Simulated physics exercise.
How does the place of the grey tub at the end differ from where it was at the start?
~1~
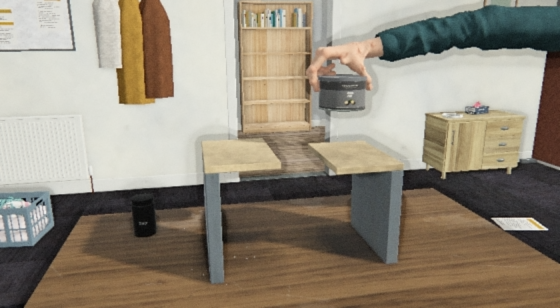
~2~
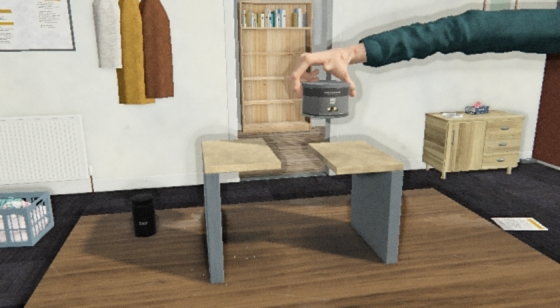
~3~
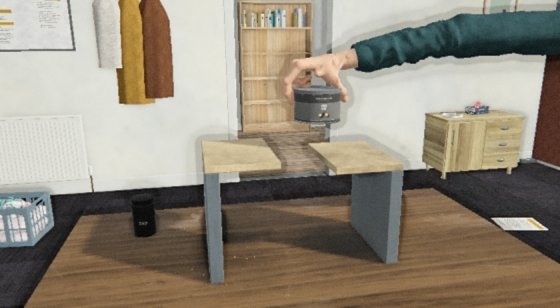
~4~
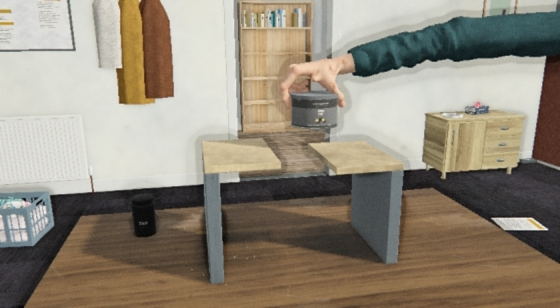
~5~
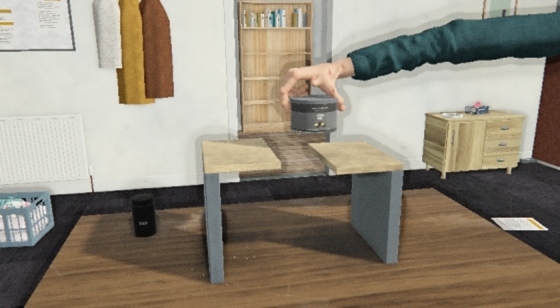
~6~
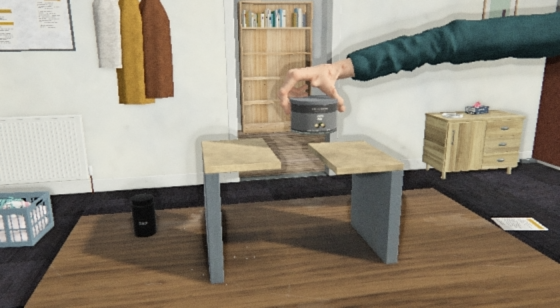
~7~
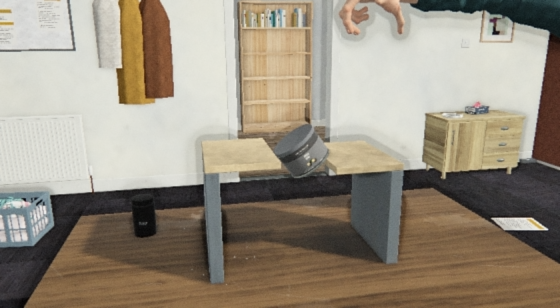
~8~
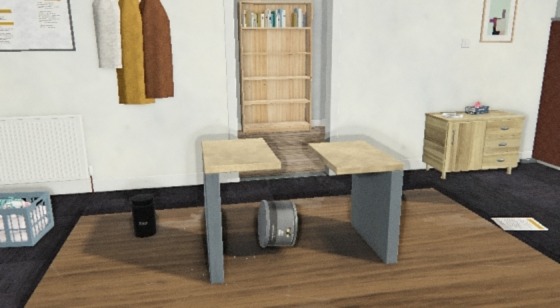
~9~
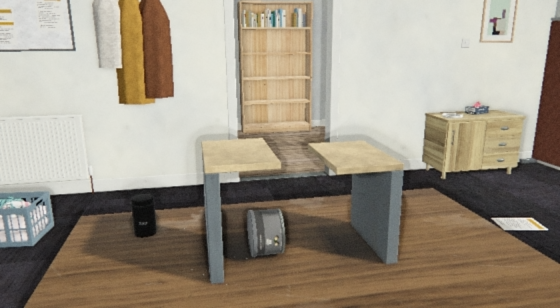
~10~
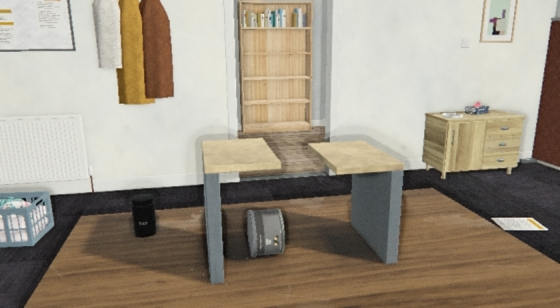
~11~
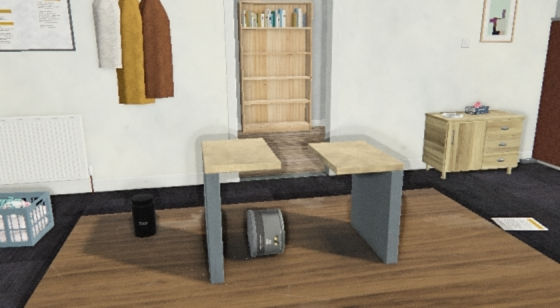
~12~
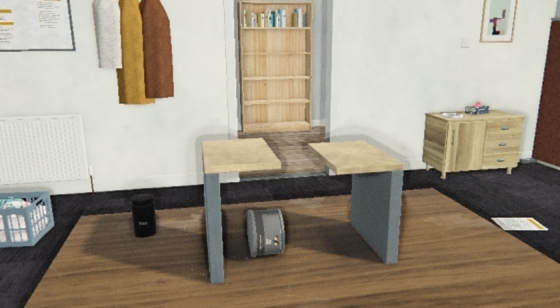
At the start the grey tub was held in the hand above the stand, toward the right. At the end it was lower and further left, lying on its side on the wooden surface beneath the stand.
